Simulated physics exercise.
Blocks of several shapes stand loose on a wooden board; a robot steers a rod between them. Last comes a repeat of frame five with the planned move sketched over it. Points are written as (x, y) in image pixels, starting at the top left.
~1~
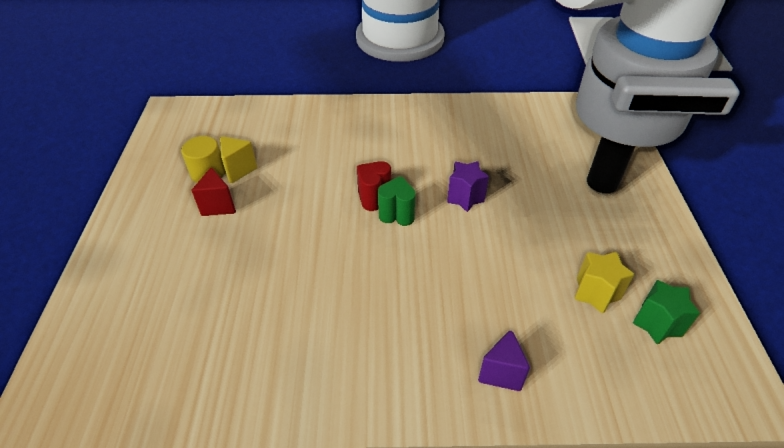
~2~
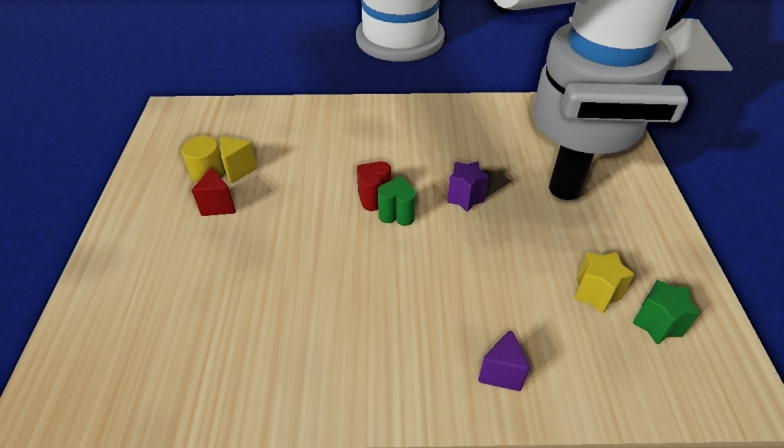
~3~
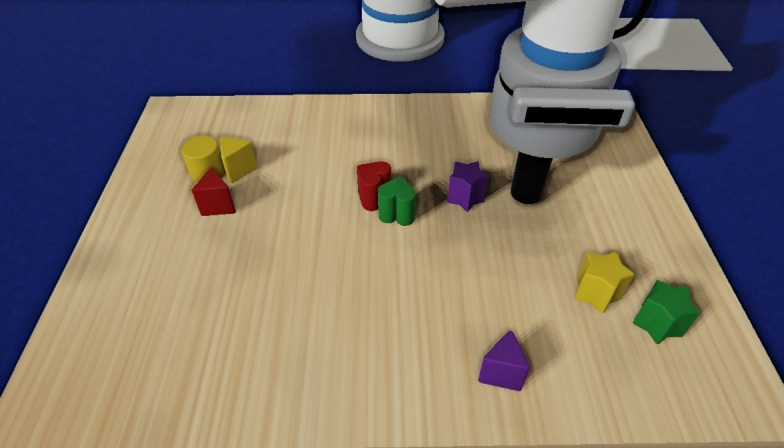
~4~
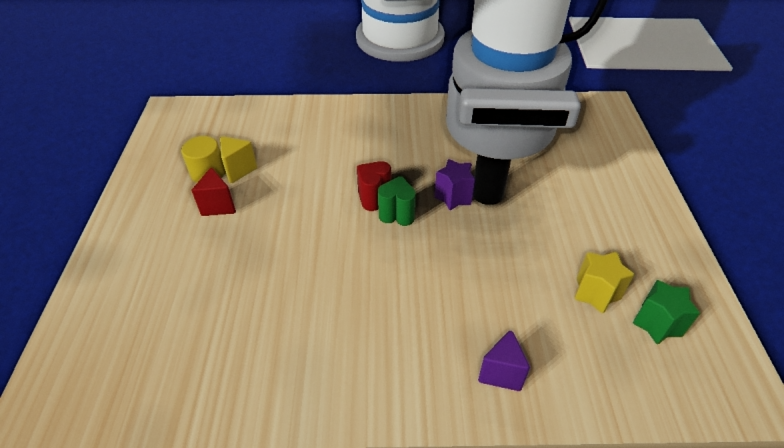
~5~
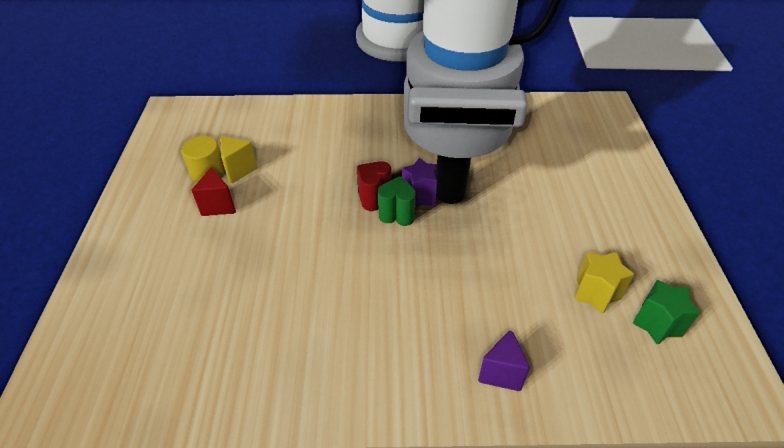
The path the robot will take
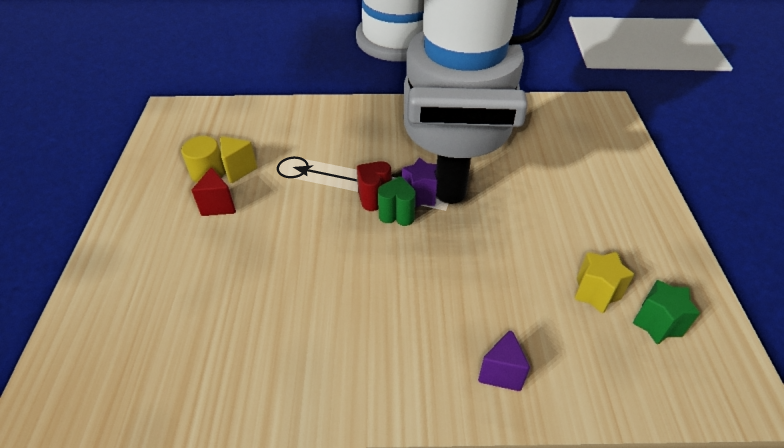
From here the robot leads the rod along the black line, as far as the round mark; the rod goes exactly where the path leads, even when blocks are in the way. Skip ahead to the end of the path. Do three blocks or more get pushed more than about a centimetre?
My answer is no.
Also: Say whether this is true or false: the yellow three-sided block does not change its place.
That is true.
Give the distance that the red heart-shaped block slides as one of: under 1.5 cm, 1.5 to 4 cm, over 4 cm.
Answer: More than 4 cm.
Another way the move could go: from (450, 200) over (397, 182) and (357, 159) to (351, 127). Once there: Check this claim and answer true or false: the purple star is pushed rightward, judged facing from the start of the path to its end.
That statement is not accurate.
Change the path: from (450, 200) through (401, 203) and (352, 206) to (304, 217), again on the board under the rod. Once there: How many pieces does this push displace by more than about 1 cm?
Most likely three or more.
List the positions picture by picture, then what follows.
The first picture shows rod tip at (602, 183); block tops, yellow three-sided block at (231, 145); red heart-shaped block at (373, 171); green heart-shaped block at (397, 189); purple star at (469, 172).
The second picture shows rod at (565, 189); blocks unchanged.
The third picture shows rod at (526, 193); blocks unchanged.
The fourth picture shows rod at (488, 194); purple star at (457, 171).
The fifth picture shows rod at (450, 193); yellow three-sided block at (231, 145); red heart-shaped block at (373, 171); green heart-shaped block at (397, 189); purple star at (422, 170).
Path on the board, from (450, 200) directly to (293, 167).
What follows on the original path. One third of the way, rod at (395, 182); red heart-shaped block at (349, 170), turned 85° anticlockwise; green heart-shaped block at (393, 190), turned 20° anticlockwise; purple star at (368, 155).
Two thirds of the way, rod at (342, 171); red heart-shaped block at (321, 173); green heart-shaped block at (393, 190), turned 20° anticlockwise; purple star at (315, 143), turned 15° clockwise.
At the end, rod at (291, 160); yellow three-sided block in place; red heart-shaped block at (320, 173), turned 170° anticlockwise; green heart-shaped block at (393, 190), turned 20° anticlockwise; purple star at (266, 132), turned 20° clockwise.
